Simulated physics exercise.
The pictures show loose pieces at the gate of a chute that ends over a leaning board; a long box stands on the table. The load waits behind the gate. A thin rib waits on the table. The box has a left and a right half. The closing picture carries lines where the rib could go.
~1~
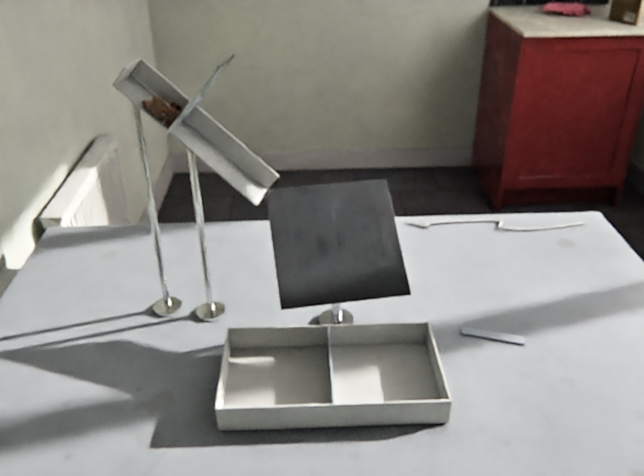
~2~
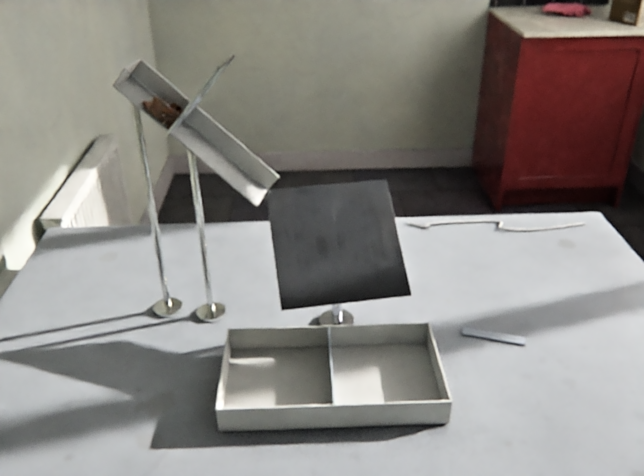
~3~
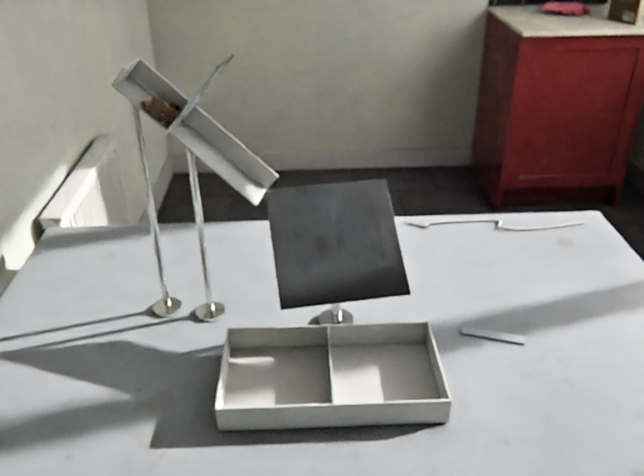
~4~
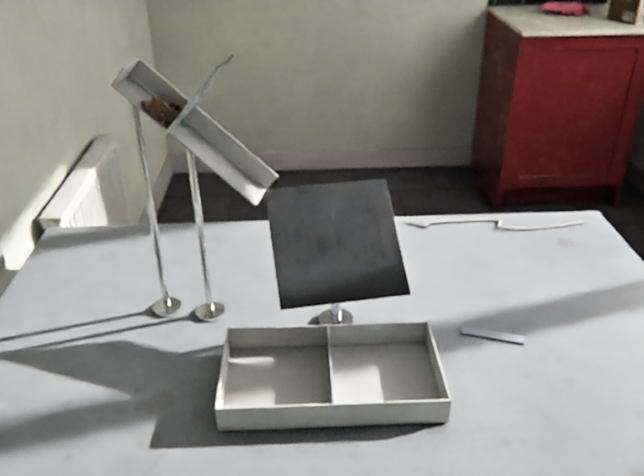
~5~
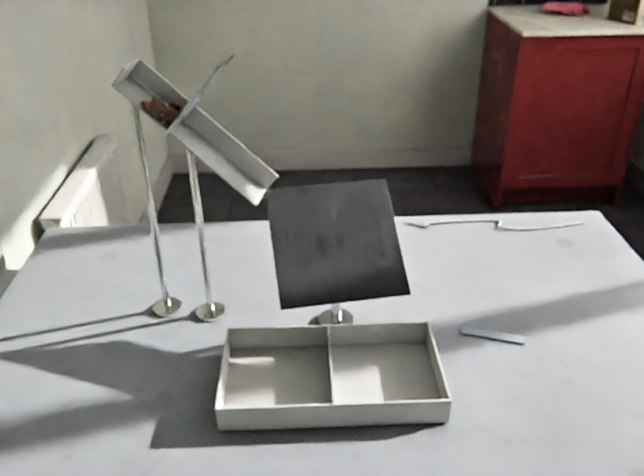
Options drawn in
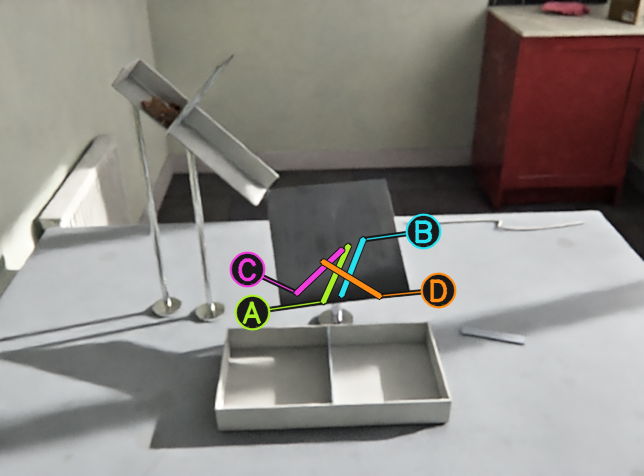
On a pale table in a sunlit room, a sloping chute held some small brown pieces behind a gate, near a tilted dark board and a two-part open box, and nothing moved.
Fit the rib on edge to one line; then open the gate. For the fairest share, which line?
The best line is B.
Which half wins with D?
The right half.
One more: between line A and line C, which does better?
Here it is line C.
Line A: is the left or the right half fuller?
More lands on the left.
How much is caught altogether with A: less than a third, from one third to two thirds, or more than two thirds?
It is more than two thirds.
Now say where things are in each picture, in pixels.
The first picture shows load behind the gate (168, 115), cereal balls; lip of the chute (262, 198), sloping fairly steeply.
The second picture shows middle of the board (337, 241), tilted fairly steeply; middle of its low edge (348, 302); of its high edge (327, 184).
The third picture shows front corners of the box (216, 408) and (451, 400); front end of its middle wall (334, 404); gate still shut (191, 105).
The fourth picture shows middle of the load (167, 115); lip (261, 198).
The fifth picture shows middle of the load (167, 115); lip (261, 198).
On the marked copy, line A from (348, 246) to (323, 301); line B from (363, 239) to (341, 295); line C from (341, 250) to (296, 293); line D from (323, 261) to (379, 296).
Choosing A, of what is caught, almost all in the left half, just a few in the right.
Choosing B, of what is caught, roughly half in the left half, roughly half in the right.
Choosing C, of what is caught, the larger part in the left half, roughly a quarter in the right.
Choosing D, of what is caught, about a tenth in the left half, the larger part in the right.
